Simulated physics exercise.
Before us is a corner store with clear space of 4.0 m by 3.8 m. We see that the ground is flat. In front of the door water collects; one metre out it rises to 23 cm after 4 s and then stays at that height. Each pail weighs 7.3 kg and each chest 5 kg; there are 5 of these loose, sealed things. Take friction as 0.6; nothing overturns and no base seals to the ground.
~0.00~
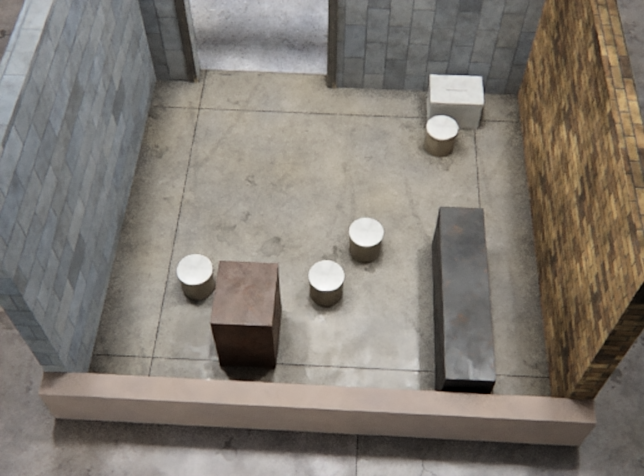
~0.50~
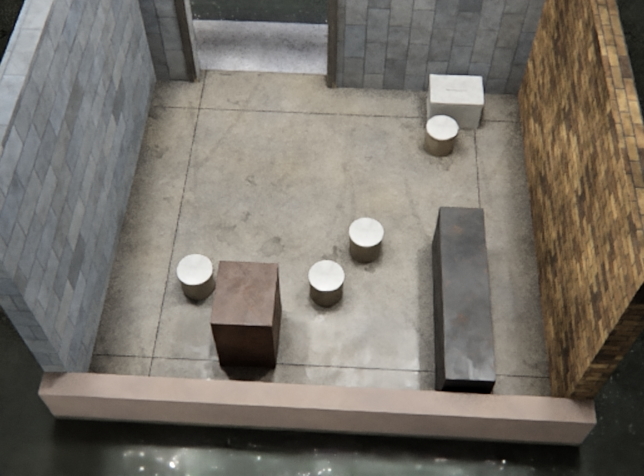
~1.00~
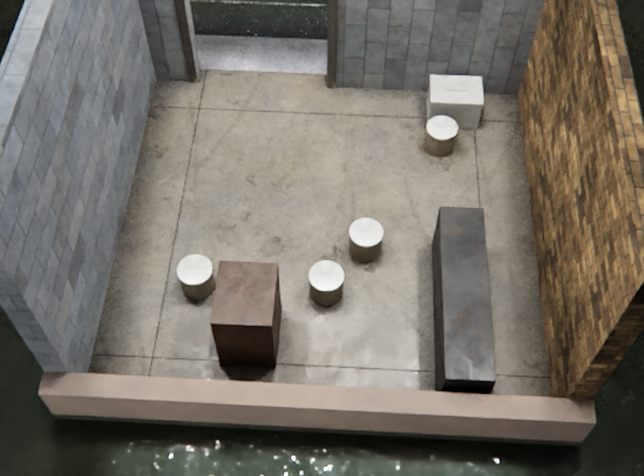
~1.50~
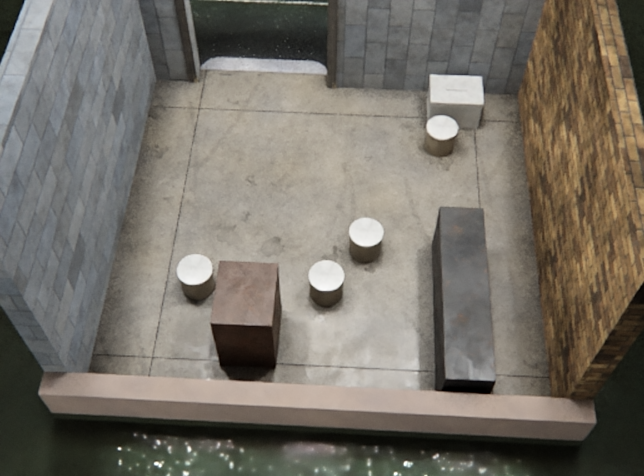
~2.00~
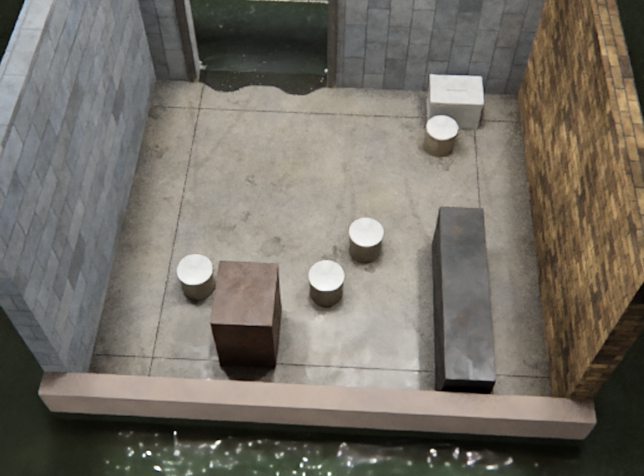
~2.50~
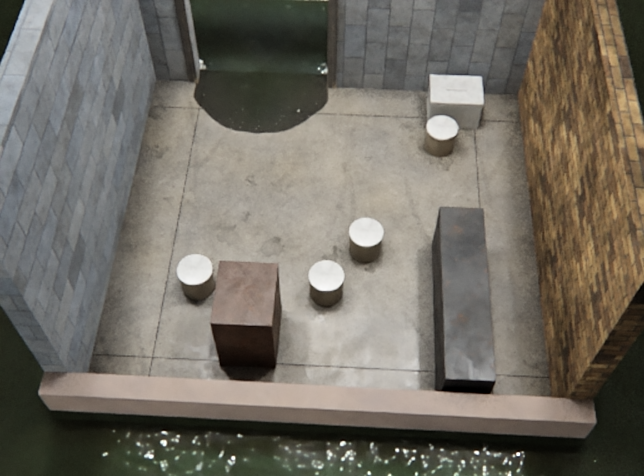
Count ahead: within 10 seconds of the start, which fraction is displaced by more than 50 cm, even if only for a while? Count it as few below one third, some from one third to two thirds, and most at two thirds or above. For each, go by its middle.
Some.
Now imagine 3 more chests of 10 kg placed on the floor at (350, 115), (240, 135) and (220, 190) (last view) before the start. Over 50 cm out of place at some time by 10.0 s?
In the same order as the question: Not as far, farther, farther.
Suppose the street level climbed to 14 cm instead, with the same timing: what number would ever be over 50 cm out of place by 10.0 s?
0.
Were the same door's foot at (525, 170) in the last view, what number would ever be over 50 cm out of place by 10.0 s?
Count: 3.
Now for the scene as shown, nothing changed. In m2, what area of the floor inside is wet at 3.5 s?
3.0 m2.
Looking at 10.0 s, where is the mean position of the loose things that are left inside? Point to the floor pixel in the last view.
It sits at about (422, 210).
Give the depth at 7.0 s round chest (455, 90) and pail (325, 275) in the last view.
Roughly 0 and 8 cm.
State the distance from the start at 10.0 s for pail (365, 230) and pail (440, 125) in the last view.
Net displacement, in order: 120 cm; 5 cm.
After 3.5 s 0 of 5 are over 50 cm from their spots; 0 afloat.
After 4.5 s 0 of 5 are over 50 cm from their spots; 0 afloat.
After 7.0 s 2 of 5 are over 50 cm from their spots; 1 afloat.
After 10.0 s 3 of 5 are over 50 cm from their spots, and 3 have been at some point; 2 afloat.
